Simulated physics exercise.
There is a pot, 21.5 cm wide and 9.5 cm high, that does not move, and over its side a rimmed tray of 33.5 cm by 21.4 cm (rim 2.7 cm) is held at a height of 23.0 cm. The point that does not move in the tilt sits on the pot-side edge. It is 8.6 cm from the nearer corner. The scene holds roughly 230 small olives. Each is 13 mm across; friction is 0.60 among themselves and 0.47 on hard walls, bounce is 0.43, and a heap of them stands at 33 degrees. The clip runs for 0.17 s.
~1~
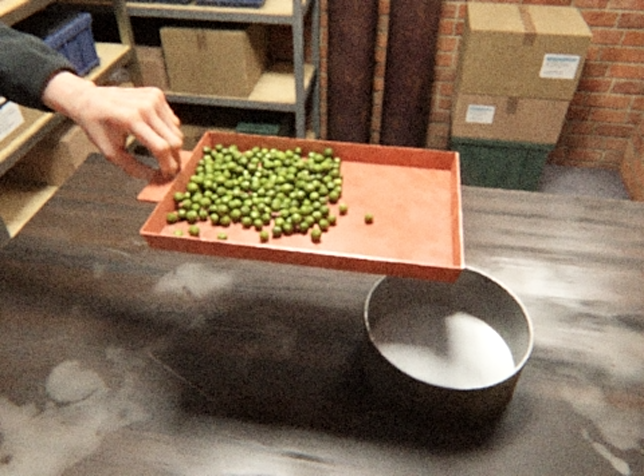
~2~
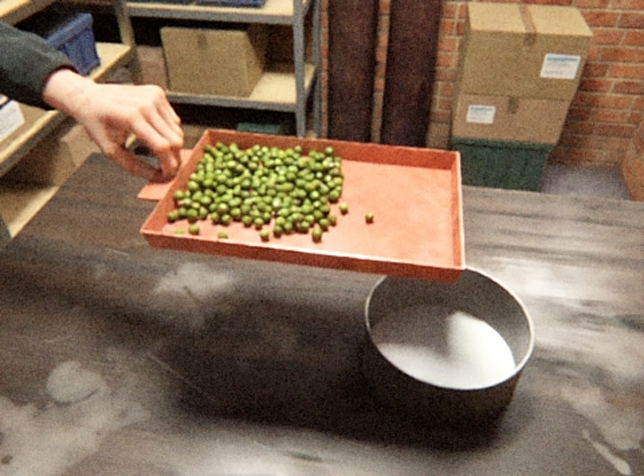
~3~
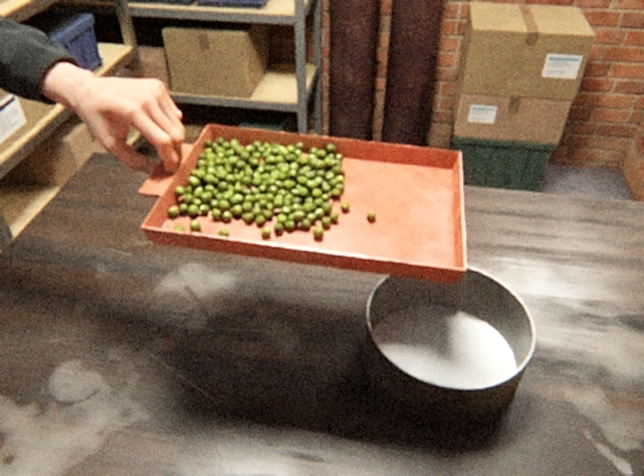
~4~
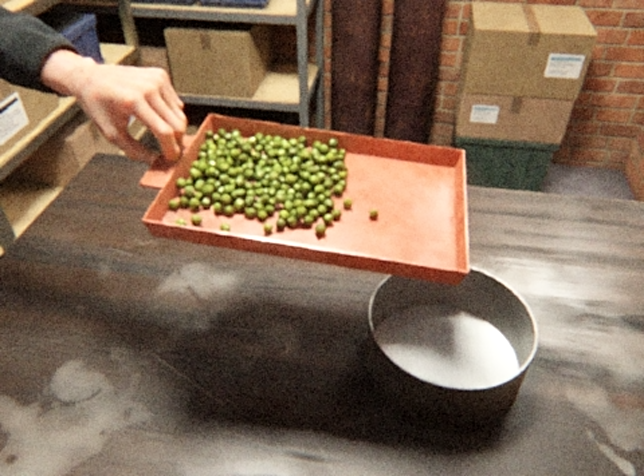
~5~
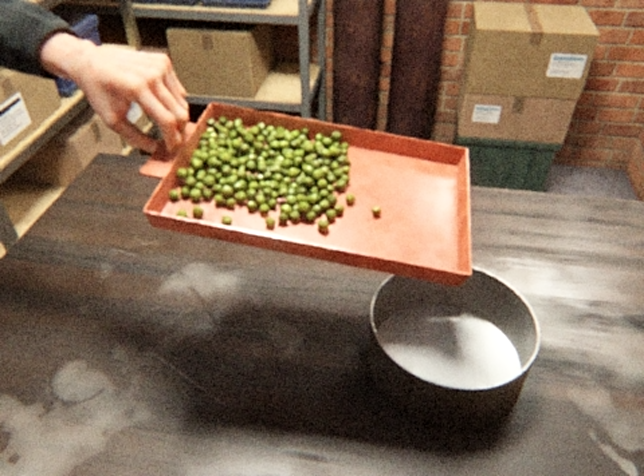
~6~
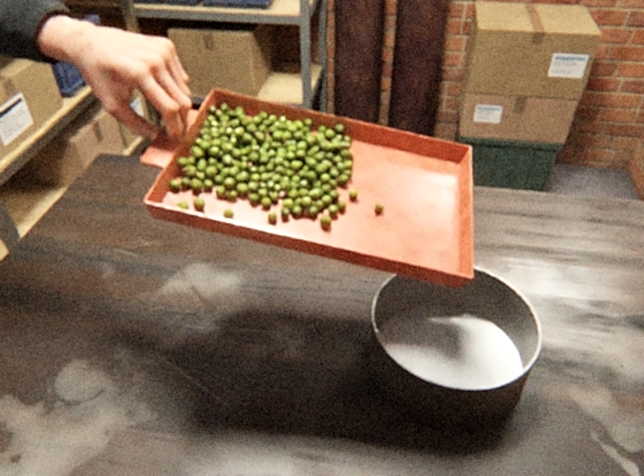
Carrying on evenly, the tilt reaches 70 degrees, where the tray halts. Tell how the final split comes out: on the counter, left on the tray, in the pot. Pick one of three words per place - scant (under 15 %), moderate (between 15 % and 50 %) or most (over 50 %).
My call is counter: Moderate, left on the tray: Moderate, pot: Moderate.
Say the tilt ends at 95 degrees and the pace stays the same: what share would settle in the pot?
In that case it comes to about 60 in a hundred.
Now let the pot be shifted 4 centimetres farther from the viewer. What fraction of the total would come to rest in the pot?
Close to 10 per cent, then.
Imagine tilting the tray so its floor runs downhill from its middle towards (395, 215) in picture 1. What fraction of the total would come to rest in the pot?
Roughly 25 % of the pieces.
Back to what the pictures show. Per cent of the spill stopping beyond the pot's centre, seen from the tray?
Some 100 per cent of the spill lies beyond the centre.
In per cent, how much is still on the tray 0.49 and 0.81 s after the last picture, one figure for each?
Estimates: 100; 40.
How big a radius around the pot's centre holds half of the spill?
About 24 cm from the centre.
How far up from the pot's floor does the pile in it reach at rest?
My guess is around 2.0 centimetres.
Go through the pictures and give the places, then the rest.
The first frame shows tray tilt 0 degrees, front corners at (147, 230) and (458, 264); middle of the pieces at (264, 190); pot at (447, 317).
The second frame shows tray tilt 0 degrees, front corners at (147, 229) and (458, 264); middle of the pieces at (265, 189).
The third frame shows tray tilt 2 degrees, front corners at (148, 225) and (460, 266); middle of the pieces at (266, 185).
The fourth frame shows tray tilt 4 degrees, front corners at (149, 218) and (463, 267), lowest corner right front; middle of the pieces at (268, 179).
The fifth frame shows tray tilt 8 degrees, front corners at (150, 209) and (466, 270), lowest corner right front; middle of the pieces at (270, 172).
The sixth frame shows tray tilt 11 degrees, front corners at (151, 199) and (468, 272), lowest corner right front; middle of the pieces at (273, 164); pot at (455, 318).
Then, 0.30 s after the last picture, tilt 41 degrees; the tray holds 100 %, the pot 0 %.
Then, 0.49 s after the last picture, tilt 59 degrees; the tray holds 100 %, the pot 0 %.
Then, 0.81 s after the last picture, tilt 70 degrees; the tray holds 40 %, the pot 15 %.
In the end, counter 40 %, tray 30 %, pot 30 %.
